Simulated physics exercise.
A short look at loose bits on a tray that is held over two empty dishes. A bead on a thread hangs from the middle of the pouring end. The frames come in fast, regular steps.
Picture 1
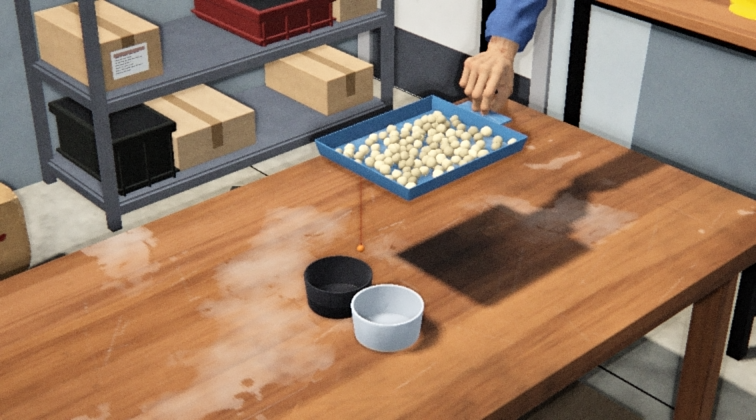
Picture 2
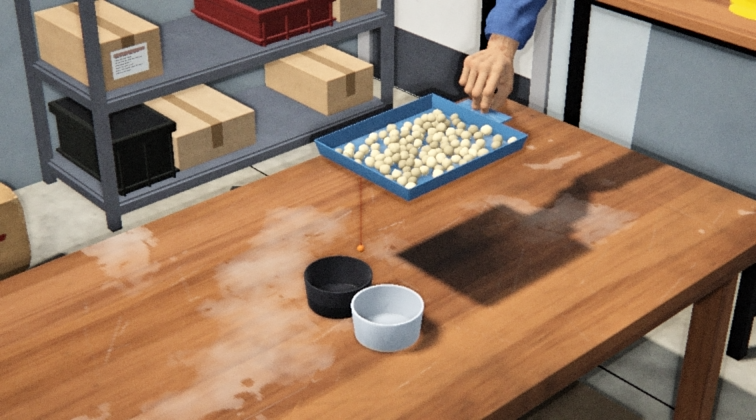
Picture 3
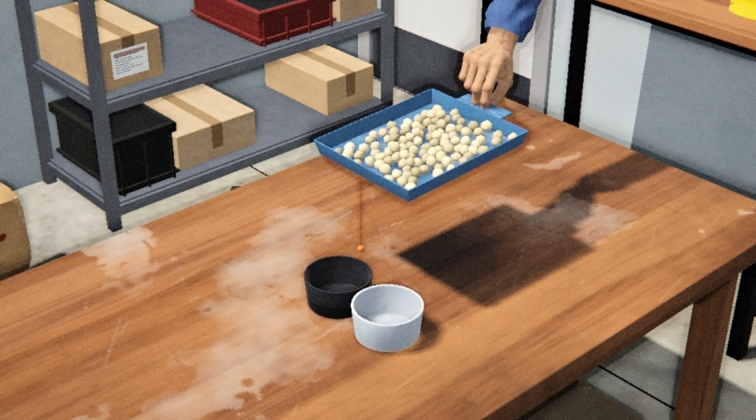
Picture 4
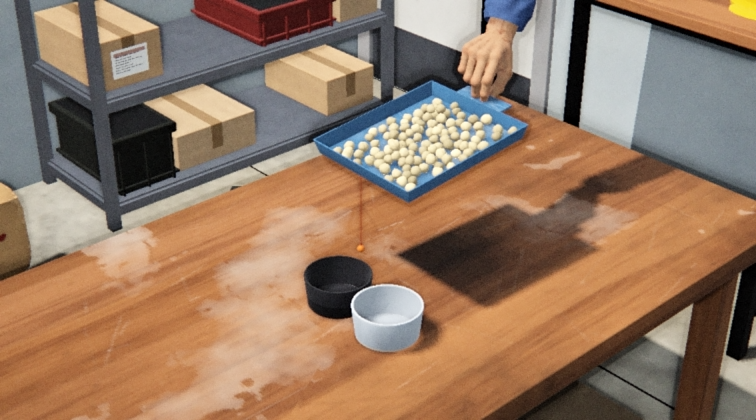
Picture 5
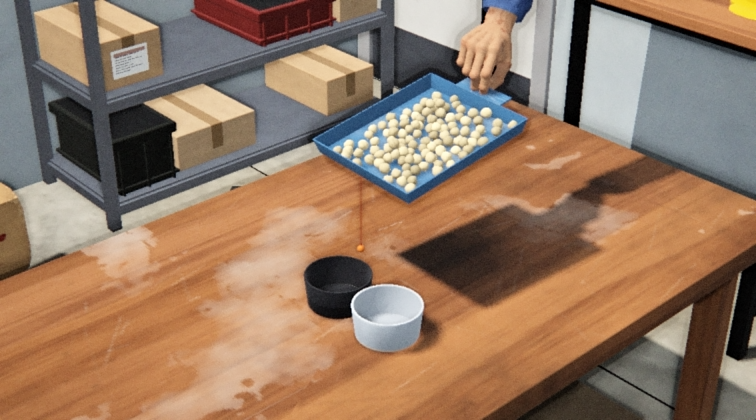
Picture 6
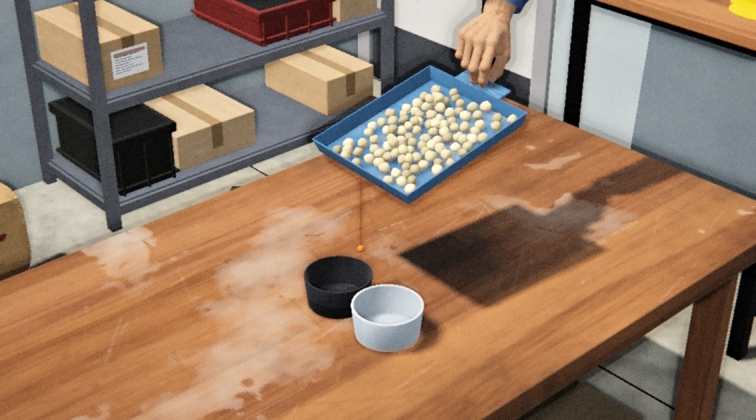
A hand slowly raises the back of a blue tray of pale, round nuts, tilting it slightly toward its front right corner, above a wooden table where a black dish and a white dish sit still near a hanging orange bead.
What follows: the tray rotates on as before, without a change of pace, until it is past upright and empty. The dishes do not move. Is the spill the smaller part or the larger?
The two hold the larger part of the load.
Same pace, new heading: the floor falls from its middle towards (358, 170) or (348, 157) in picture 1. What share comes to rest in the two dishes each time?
First some 30, then 10 per cent.
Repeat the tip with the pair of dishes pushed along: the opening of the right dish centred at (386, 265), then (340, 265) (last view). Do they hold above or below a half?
One: Less than half. Two: Below a half.
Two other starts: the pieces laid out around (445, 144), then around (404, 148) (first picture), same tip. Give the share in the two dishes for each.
In turn 80 and 80 in a hundred.
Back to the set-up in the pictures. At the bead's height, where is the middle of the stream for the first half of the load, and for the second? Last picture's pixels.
The first part at (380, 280); the rest at (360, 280).
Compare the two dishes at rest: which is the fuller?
Fuller: Right.
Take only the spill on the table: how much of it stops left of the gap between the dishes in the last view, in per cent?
Some 60 per cent.
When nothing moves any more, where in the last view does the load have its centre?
Near (372, 318).
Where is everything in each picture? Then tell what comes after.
The first picture shows corners of the pouring end at (320, 140) and (409, 186), level; middle of the load at (426, 151), macadamia nuts; left dish at (312, 298); right dish at (361, 330); bead on its thread at (361, 249).
The second picture shows corners of the pouring end at (320, 140) and (409, 187), level; middle of the load at (426, 151).
The third picture shows corners of the pouring end at (320, 140) and (409, 187), tipped barely, lowest at the right corner; middle of the load at (426, 149).
The fourth picture shows corners of the pouring end at (319, 139) and (408, 189), tipped a little, lowest at the right corner; middle of the load at (426, 145).
The fifth picture shows corners of the pouring end at (318, 139) and (408, 190), tipped a little, lowest at the right corner; middle of the load at (426, 142).
The sixth picture shows corners of the pouring end at (318, 139) and (407, 192), tipped a little, lowest at the right corner; middle of the load at (425, 139); left dish at (312, 298); right dish at (361, 330).
Soon, tray tipped steeply; nearly all on the tray; a stray few in the air.
A while on, tray tipped right over; nearly all on the tray; a stray few in the right dish; a stray few outside both; a stray few in the air.
Towards the end, tray tipped past a quarter turn; about half in the right dish; about a quarter in the left dish; about a quarter outside both.
Finally, tray tipped past a quarter turn; about half in the right dish; about a quarter in the left dish; about a quarter outside both.
